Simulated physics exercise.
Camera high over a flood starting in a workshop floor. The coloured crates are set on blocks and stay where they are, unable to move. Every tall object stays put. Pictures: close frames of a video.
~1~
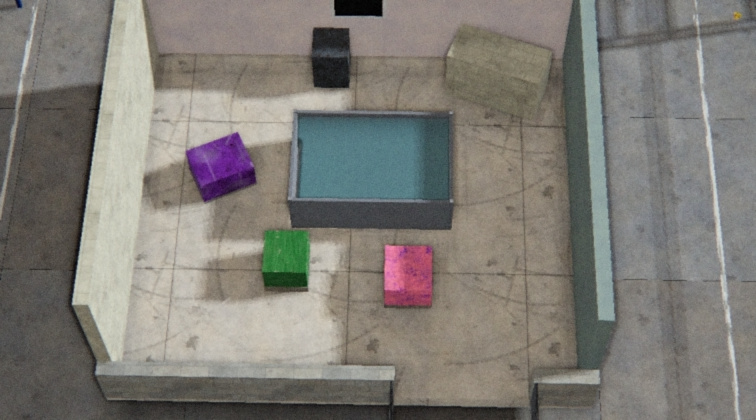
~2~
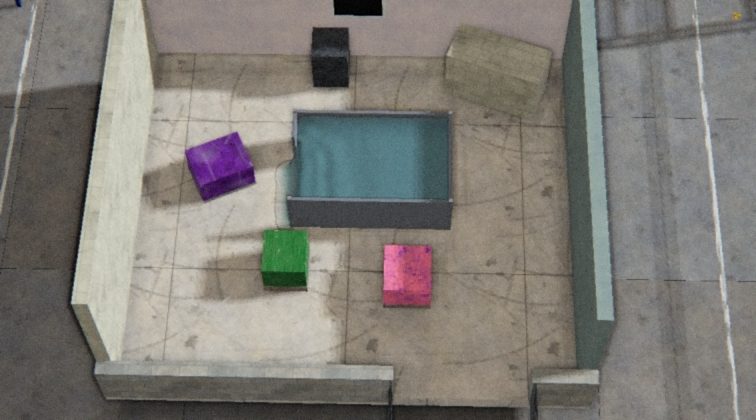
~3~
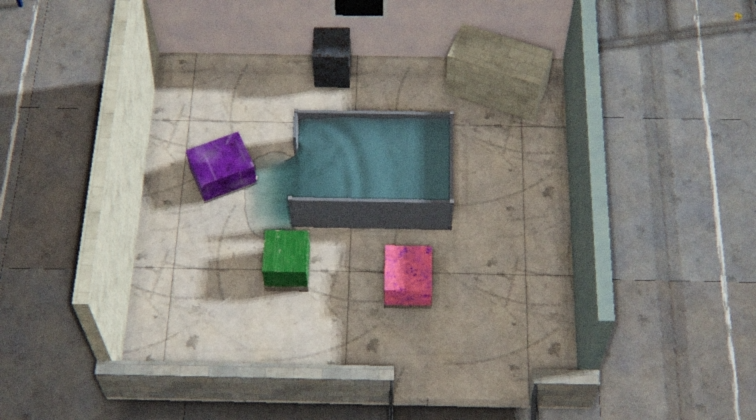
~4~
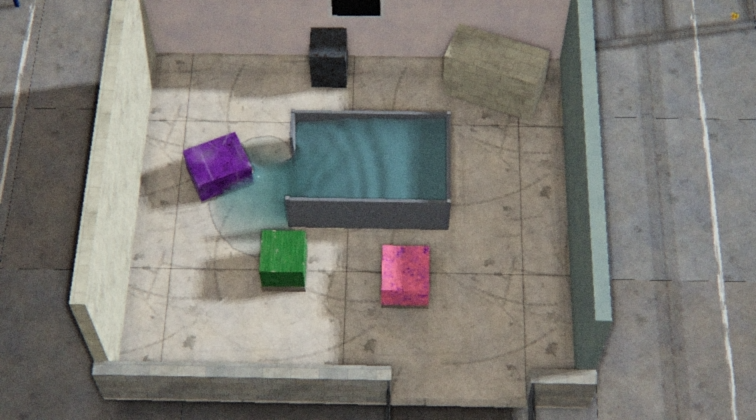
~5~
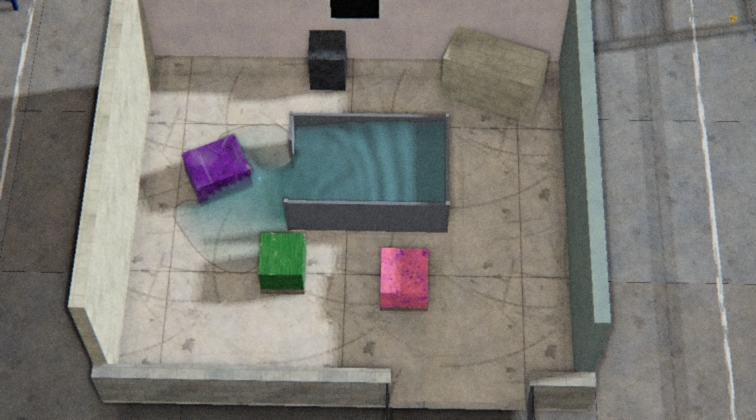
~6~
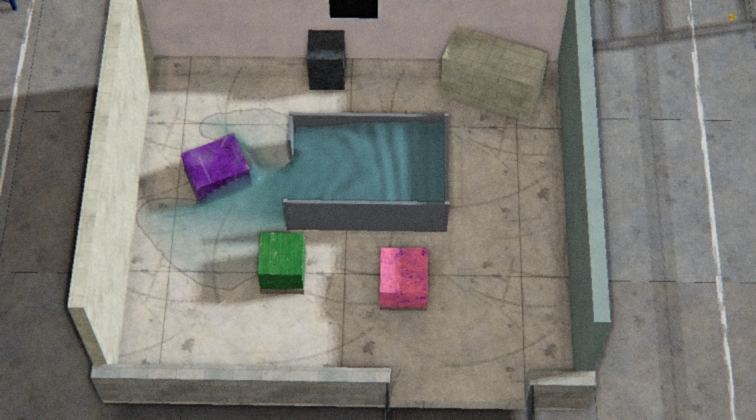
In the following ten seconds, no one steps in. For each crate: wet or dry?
Result: The green crate will be left dry. The purple crate will be left wet. The pink crate will be left wet.
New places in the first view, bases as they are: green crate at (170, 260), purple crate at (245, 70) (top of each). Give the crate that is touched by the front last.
From the scene, I'd name the pink one.
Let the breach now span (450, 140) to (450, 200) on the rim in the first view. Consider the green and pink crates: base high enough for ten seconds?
Green stays untouched; pink stays untouched.
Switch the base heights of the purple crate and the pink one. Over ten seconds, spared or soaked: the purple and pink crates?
Then purple gets flooded and pink gets flooded.
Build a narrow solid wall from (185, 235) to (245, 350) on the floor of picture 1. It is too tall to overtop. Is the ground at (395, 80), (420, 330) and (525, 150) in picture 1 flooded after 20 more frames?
First inundated, then inundated, then unwetted.
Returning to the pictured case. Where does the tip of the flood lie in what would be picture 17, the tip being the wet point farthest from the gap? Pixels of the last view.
(116, 381).
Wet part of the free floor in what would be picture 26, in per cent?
My best guess is some 60 %.
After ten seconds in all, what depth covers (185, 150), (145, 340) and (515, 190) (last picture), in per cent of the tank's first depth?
I'd say around 12 per cent, then 12 per cent, then 8 per cent.
A moment on, water covers 30 % of the floor; the green crate water round its plinth, the purple crate water round its plinth, the pink crate not reached.
Next, water covers 40 % of the floor; the green crate water round its plinth, the purple crate water round its plinth, the pink crate not reached.
Then, water covers 60 % of the floor; the green crate water round its plinth, the purple crate water round its plinth, the pink crate water round its plinth.
Later, water covers 85 % of the floor; the green crate water round its plinth, the purple crate water round its plinth, the pink crate water round its plinth.
In the end, water covers 100 % of the floor; the green crate stayed above the water, the purple crate was topped, the pink crate was topped.
